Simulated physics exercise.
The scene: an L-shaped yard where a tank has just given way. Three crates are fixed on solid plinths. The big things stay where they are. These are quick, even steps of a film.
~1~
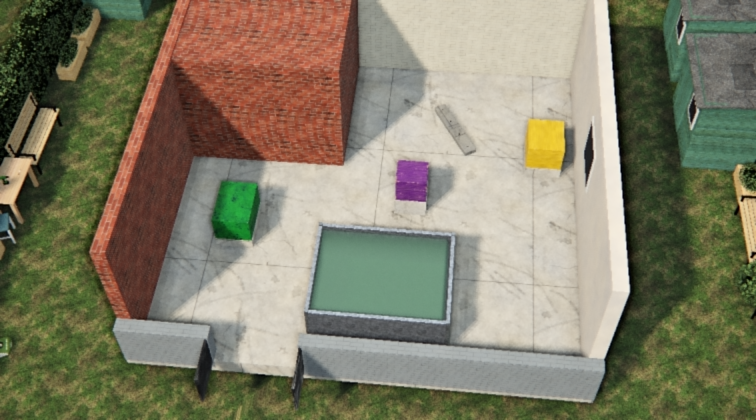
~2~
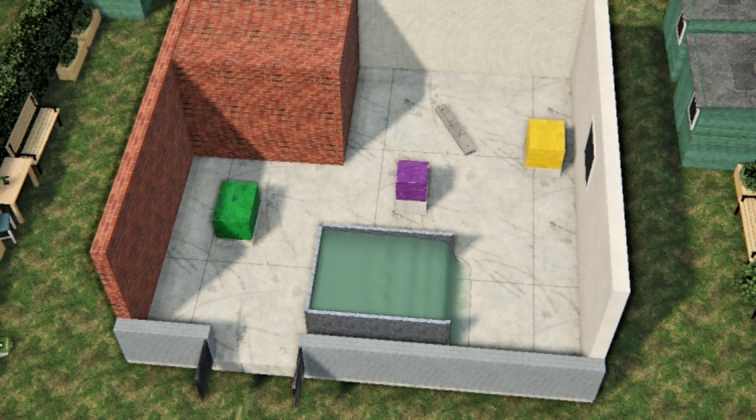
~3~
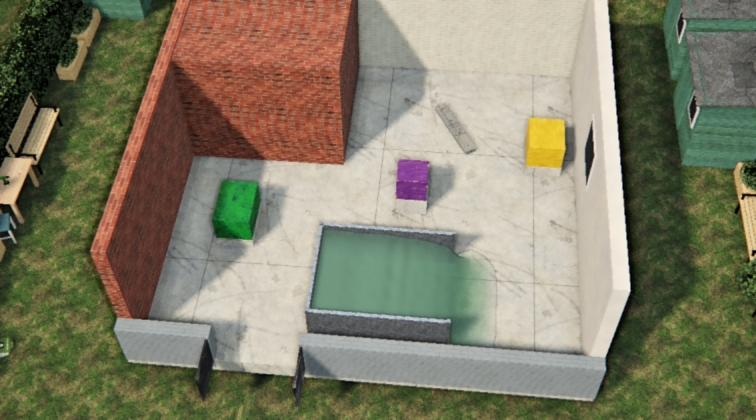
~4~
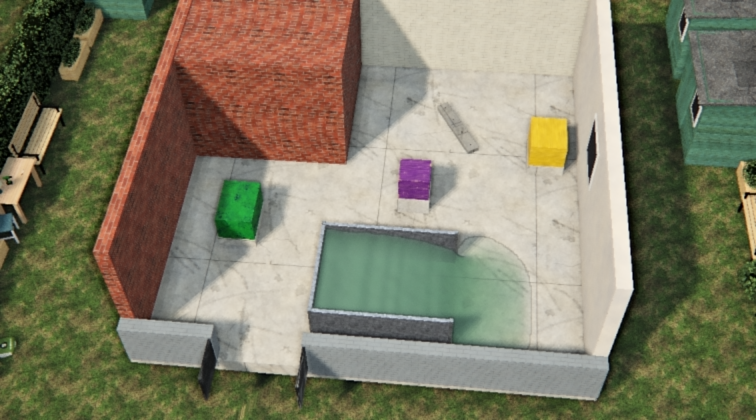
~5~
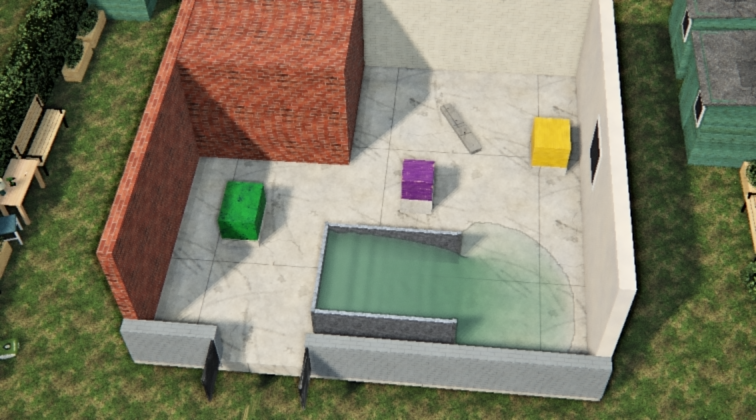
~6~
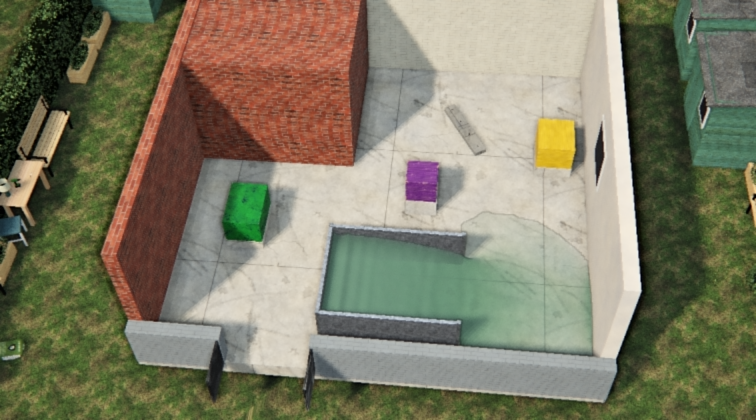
In an L-shaped walled yard with green, purple and yellow blocks, a still tank of greenish water opens on its right side, and the water pours out, spreading rightward across the pale floor to the right-hand wall.
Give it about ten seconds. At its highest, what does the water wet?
One by one: The purple crate stays dry; the yellow crate gets wet; the green crate stays dry.
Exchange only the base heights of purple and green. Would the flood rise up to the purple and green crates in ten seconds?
Then: Purple remains dry; green keeps dry.
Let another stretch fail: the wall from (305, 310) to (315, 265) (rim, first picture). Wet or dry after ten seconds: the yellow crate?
Then: The yellow crate escapes it.
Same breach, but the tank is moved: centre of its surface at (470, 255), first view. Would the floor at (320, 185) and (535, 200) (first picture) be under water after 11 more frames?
As listed: Clear, covered.
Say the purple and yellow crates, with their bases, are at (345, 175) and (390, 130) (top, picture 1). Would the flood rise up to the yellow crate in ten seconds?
Then: The yellow crate keeps dry.
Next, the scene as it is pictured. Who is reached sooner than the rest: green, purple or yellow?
It is the yellow crate.
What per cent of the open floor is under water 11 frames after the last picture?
Some 25 per cent.
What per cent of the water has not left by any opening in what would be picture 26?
Near 100 in a hundred.
A moment on, water covers 20 % of the floor; the purple crate not reached, the yellow crate not reached, the green crate not reached.
Next, water covers 25 % of the floor; the purple crate not reached, the yellow crate water round its plinth, the green crate not reached.
Then, water covers 50 % of the floor; the purple crate water round its plinth, the yellow crate water round its plinth, the green crate not reached.
Later, water covers 75 % of the floor; the purple crate water round its plinth, the yellow crate water round its plinth, the green crate water round its plinth.
In the end, water covers 95 % of the floor; the purple crate stayed above the water, the yellow crate was topped, the green crate stayed above the water.
